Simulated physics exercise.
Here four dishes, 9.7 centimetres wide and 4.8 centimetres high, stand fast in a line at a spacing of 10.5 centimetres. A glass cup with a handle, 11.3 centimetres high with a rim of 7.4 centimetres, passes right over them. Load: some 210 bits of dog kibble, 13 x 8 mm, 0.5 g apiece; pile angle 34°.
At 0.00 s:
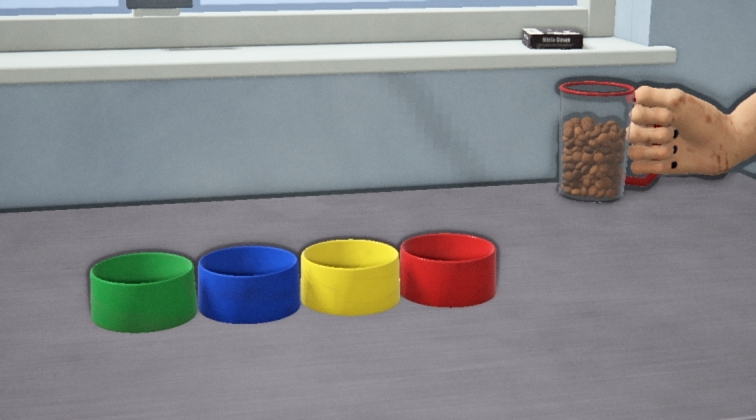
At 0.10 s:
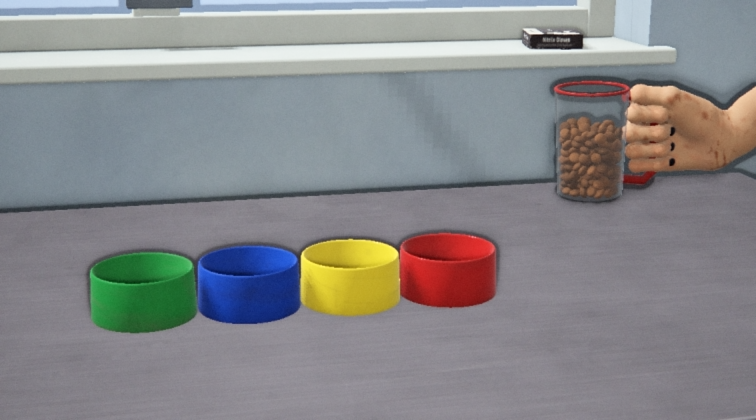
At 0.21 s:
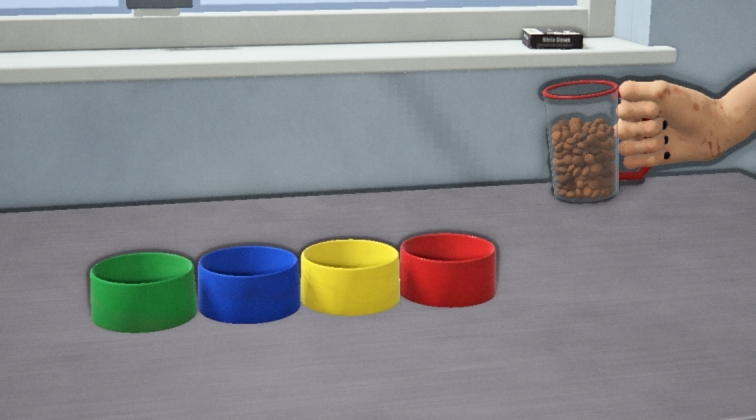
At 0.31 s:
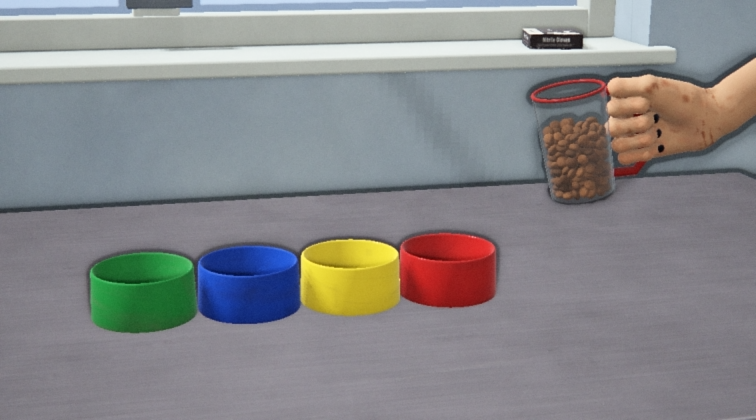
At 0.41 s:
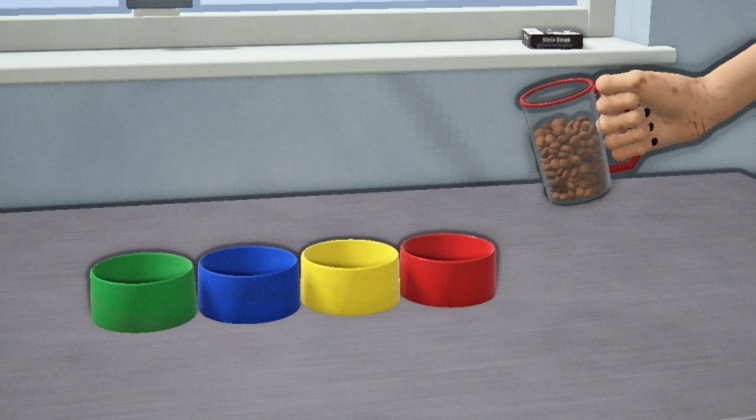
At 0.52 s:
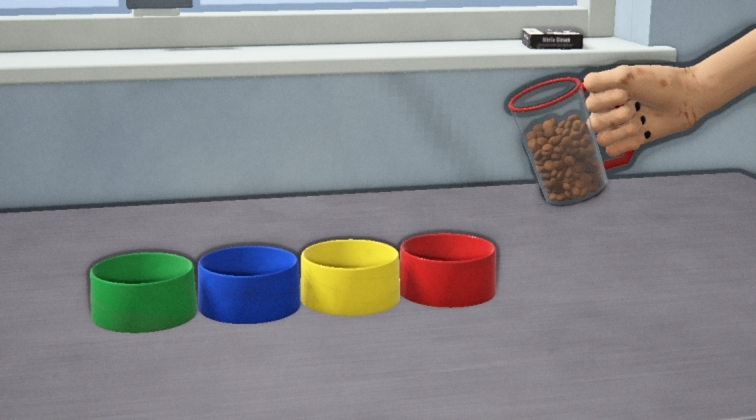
The video shows a hand holding a clear cup of brown kibble behind and to the right of a row of green, blue, yellow and red dishes, moving it slightly left while gradually tilting it leftward.
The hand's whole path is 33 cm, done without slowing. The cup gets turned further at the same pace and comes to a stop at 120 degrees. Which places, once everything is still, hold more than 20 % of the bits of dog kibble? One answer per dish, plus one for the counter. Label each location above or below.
Labels - red: Below, blue: Below, green: Below, yellow: Above, counter: Below.
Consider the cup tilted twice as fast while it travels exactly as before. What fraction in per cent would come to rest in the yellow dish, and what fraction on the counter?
Shares - yellow: 10, counter: 20.
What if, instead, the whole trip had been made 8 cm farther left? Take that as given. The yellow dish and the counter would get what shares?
After the change, yellow takes 0 while the counter takes 0.
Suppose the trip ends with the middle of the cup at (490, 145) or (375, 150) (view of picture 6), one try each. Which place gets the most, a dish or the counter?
Try 1 - red; try 2 - yellow.
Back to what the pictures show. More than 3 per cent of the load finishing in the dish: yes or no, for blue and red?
As for blue, correct, and as for red, not so.
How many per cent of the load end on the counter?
About 10 per cent.
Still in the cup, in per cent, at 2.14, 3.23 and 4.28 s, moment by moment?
Roughly 100, then 0, then 0.
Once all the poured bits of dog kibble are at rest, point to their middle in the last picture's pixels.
Roughly (334, 282).
After 2.14 s, tilt 99 degrees; cup holds 100 %.
After 3.23 s, tilt 120 degrees; cup holds 0 %, blue 10 %, yellow 80 %.
After 4.28 s, tilt 120 degrees; cup holds 0 %, blue 10 %, yellow 80 %.
At rest (4.6 s), red 0 %, blue 10 %, green 0 %, yellow 80 %, counter 10 %.
